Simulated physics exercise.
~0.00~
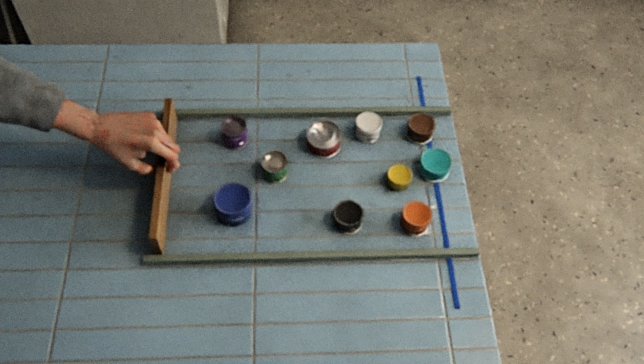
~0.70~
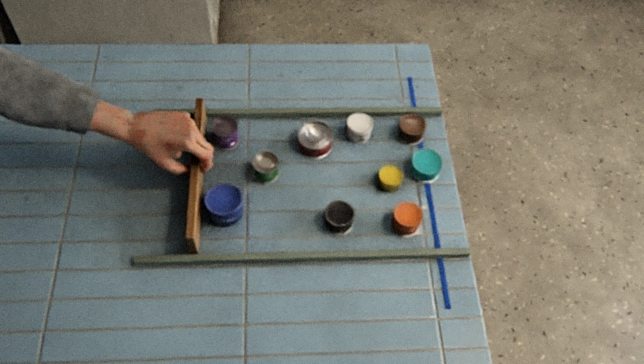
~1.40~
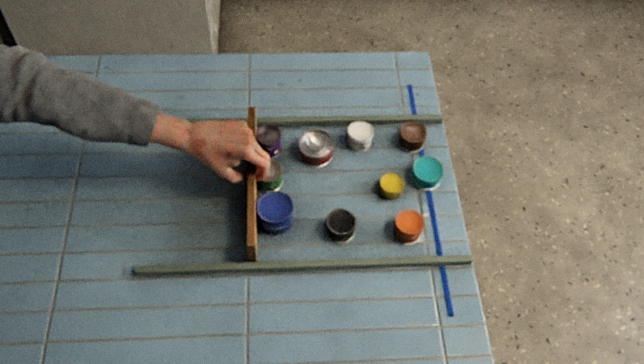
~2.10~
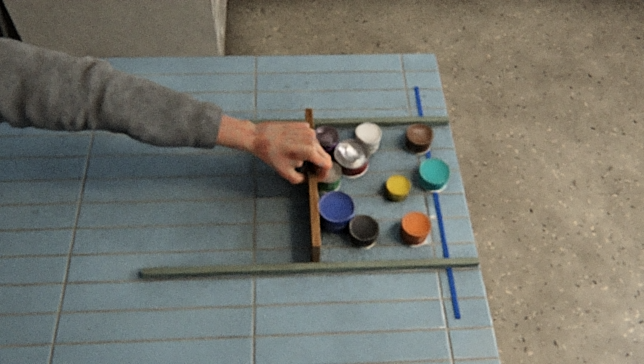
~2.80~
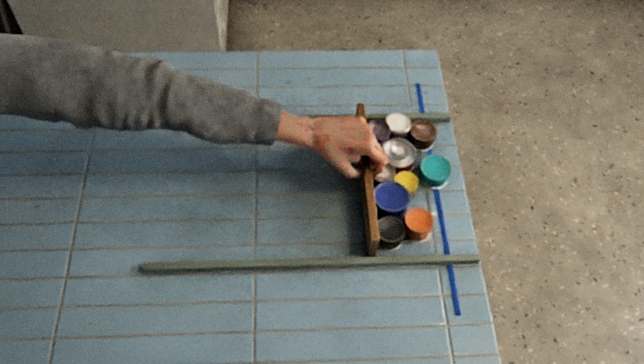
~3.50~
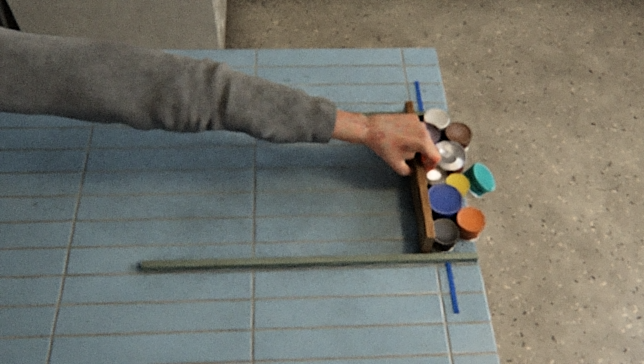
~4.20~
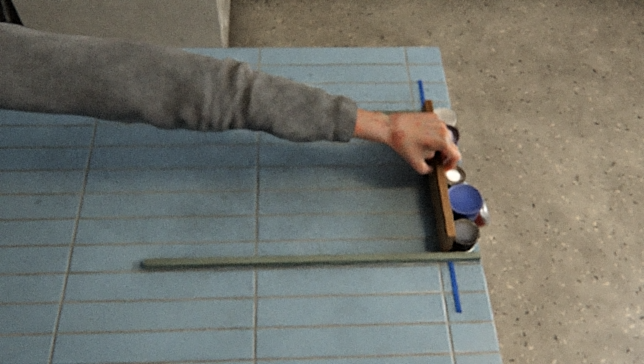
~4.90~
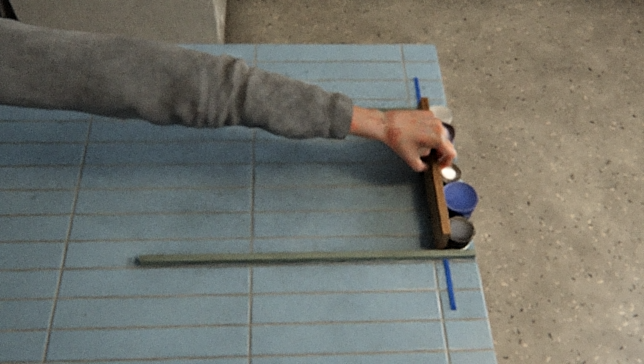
On a blue tiled tabletop, a wide channel between two green rails holds a scattering of small round pots and tubs, with a strip of blue tape near the table's right end. A hand in a grey sleeve grips an upright wooden board and slides it steadily to the right. The board gathers the purple pot, blue tub and green tin, then packs them against the others. The crowded cluster is pushed across the tape and over the edge, where the red, yellow, orange, brown and turquoise ones drop off. The board stops by the tape, with the blue tub and a few others still perched at the edge.
